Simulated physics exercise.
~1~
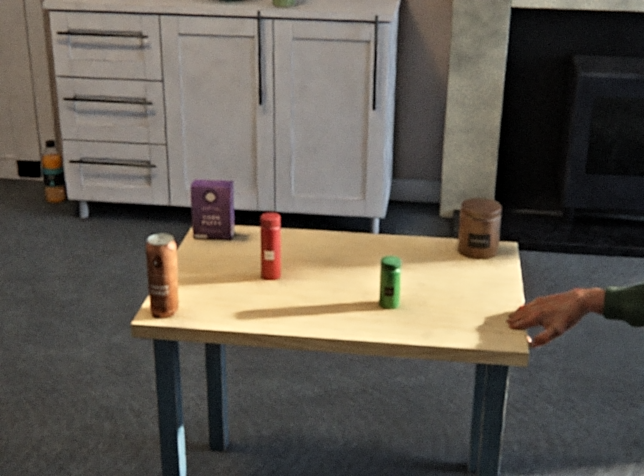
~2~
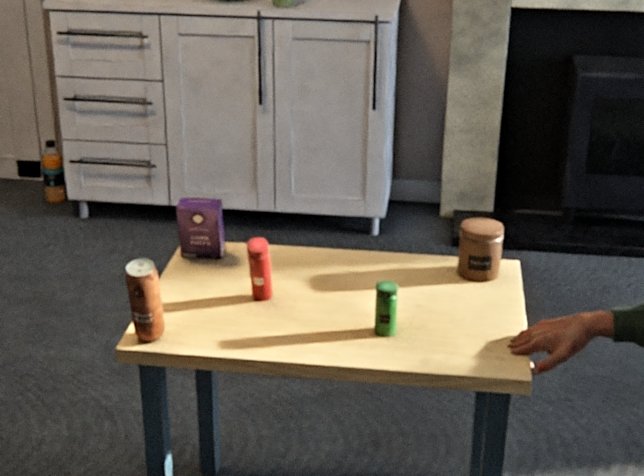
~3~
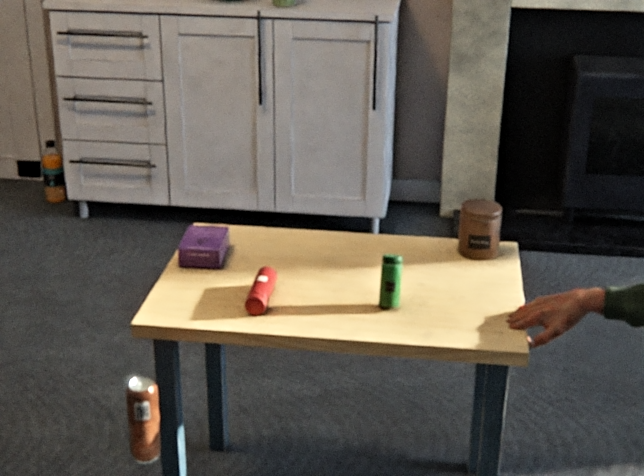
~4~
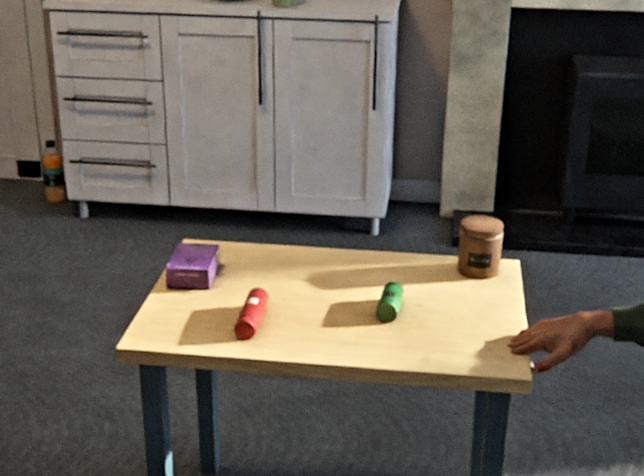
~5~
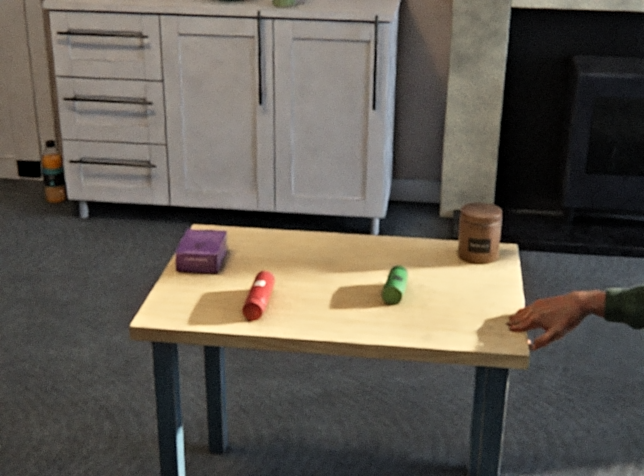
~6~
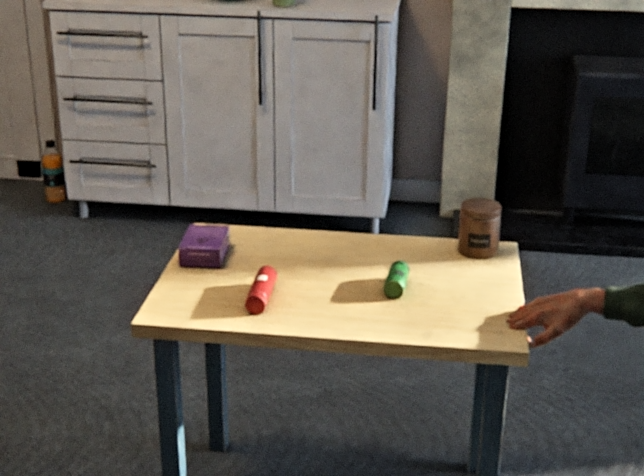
Side table jolting back and forth beside a hand, orange can falling off, purple packet, red and green shakers toppling, brown jar standing.
